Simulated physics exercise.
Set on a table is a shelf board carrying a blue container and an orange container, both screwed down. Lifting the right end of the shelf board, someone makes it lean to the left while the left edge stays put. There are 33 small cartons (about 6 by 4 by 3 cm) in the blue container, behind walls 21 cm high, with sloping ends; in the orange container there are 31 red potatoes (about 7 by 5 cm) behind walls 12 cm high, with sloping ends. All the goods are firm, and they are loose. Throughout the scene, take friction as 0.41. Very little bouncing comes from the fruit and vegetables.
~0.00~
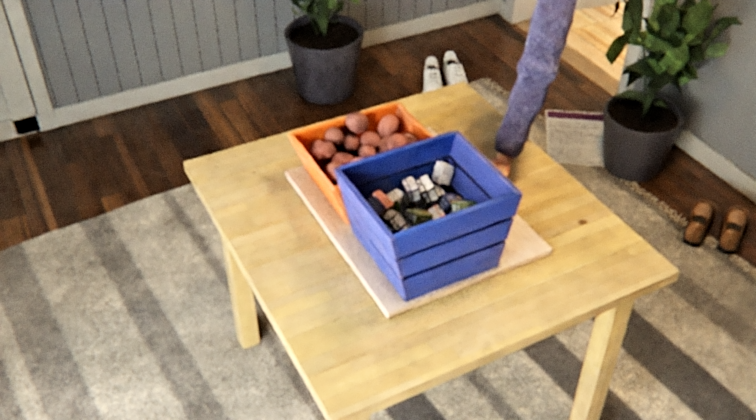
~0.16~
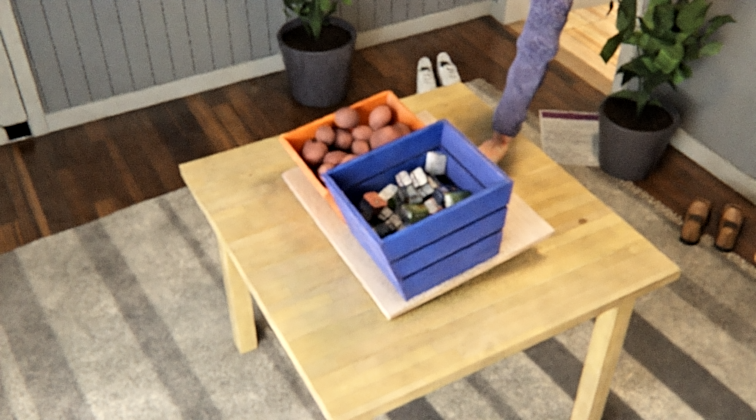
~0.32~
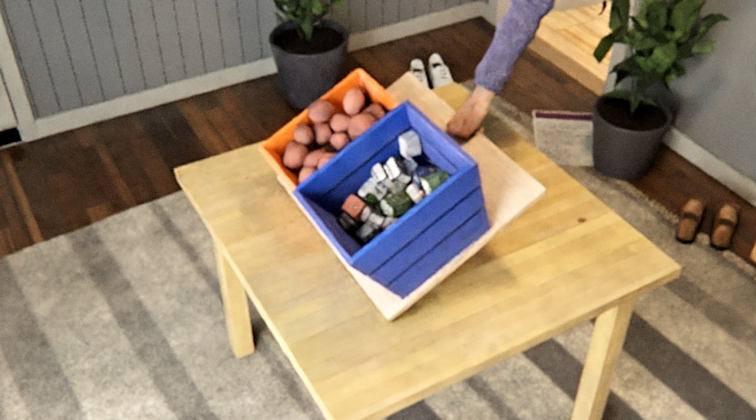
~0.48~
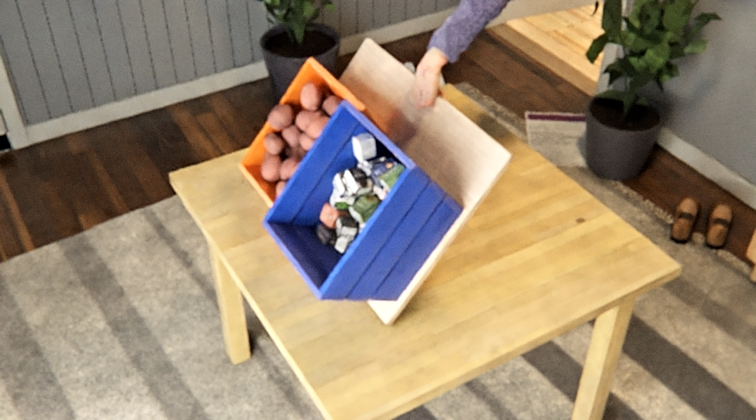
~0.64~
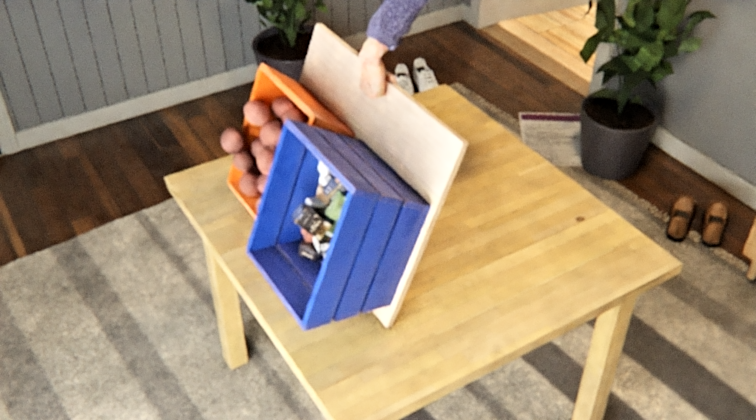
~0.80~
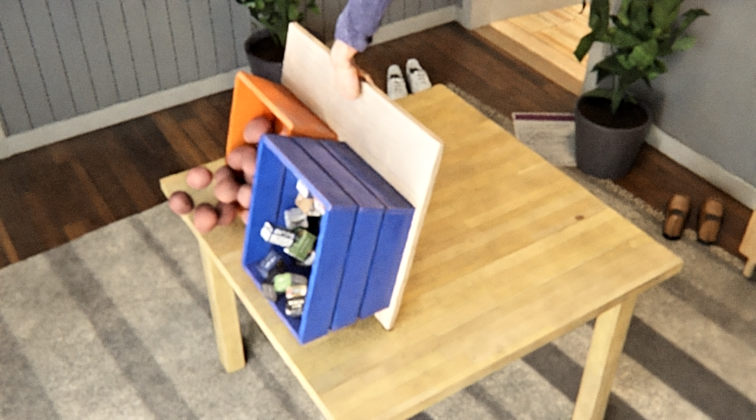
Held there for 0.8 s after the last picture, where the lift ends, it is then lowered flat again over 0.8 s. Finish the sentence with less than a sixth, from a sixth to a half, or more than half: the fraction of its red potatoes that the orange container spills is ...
The fraction it spills is more than half.
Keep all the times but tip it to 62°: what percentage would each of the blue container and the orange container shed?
Blue container 0, orange container 40 per cent.
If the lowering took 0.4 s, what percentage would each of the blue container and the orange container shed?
Blue container 30, orange container 80 per cent.
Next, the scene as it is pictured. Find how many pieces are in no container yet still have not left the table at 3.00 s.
I'd say close to 6 in all.
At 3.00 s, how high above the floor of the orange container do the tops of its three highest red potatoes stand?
Near 12 centimetres, I'd say.
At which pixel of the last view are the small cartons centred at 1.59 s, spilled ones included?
Middle approx. (318, 263).
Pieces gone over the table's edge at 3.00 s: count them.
Roughly 20.
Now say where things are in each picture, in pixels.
In the first frame (each is followed by its nearest rim corner in this view, unless another is named; the camera moves round a little), orange container (by its farthest rim corner), (397, 103); blue container, (394, 236); 0° from level; none out.
In the second frame, orange container, (387, 92); blue container, (383, 242); 8° from level.
In the third frame, blue container, (352, 260); 27° from level.
In the fourth frame, blue container, (320, 293); 49° from level.
In the fifth frame, blue container, (303, 325); 68° from level; 1 out, the lowest potato at (233, 141).
In the sixth frame, blue container, (300, 339); 76° from level; 8 out.
After 1.15 s, tilt 76°; blue container 30 in, 3 out and orange container 13 in, 18 out.
After 1.59 s, tilt 76°; blue container 29 in, 4 out and orange container 9 in, 22 out.
After 2.21 s, tilt 11°; blue container 29 in, 4 out and orange container 8 in, 23 out.
Outcome (at 3.00 s), blue container 29 in, 4 out and orange container 8 in, 23 out. Asked share, 23 of 31, 74 per cent.
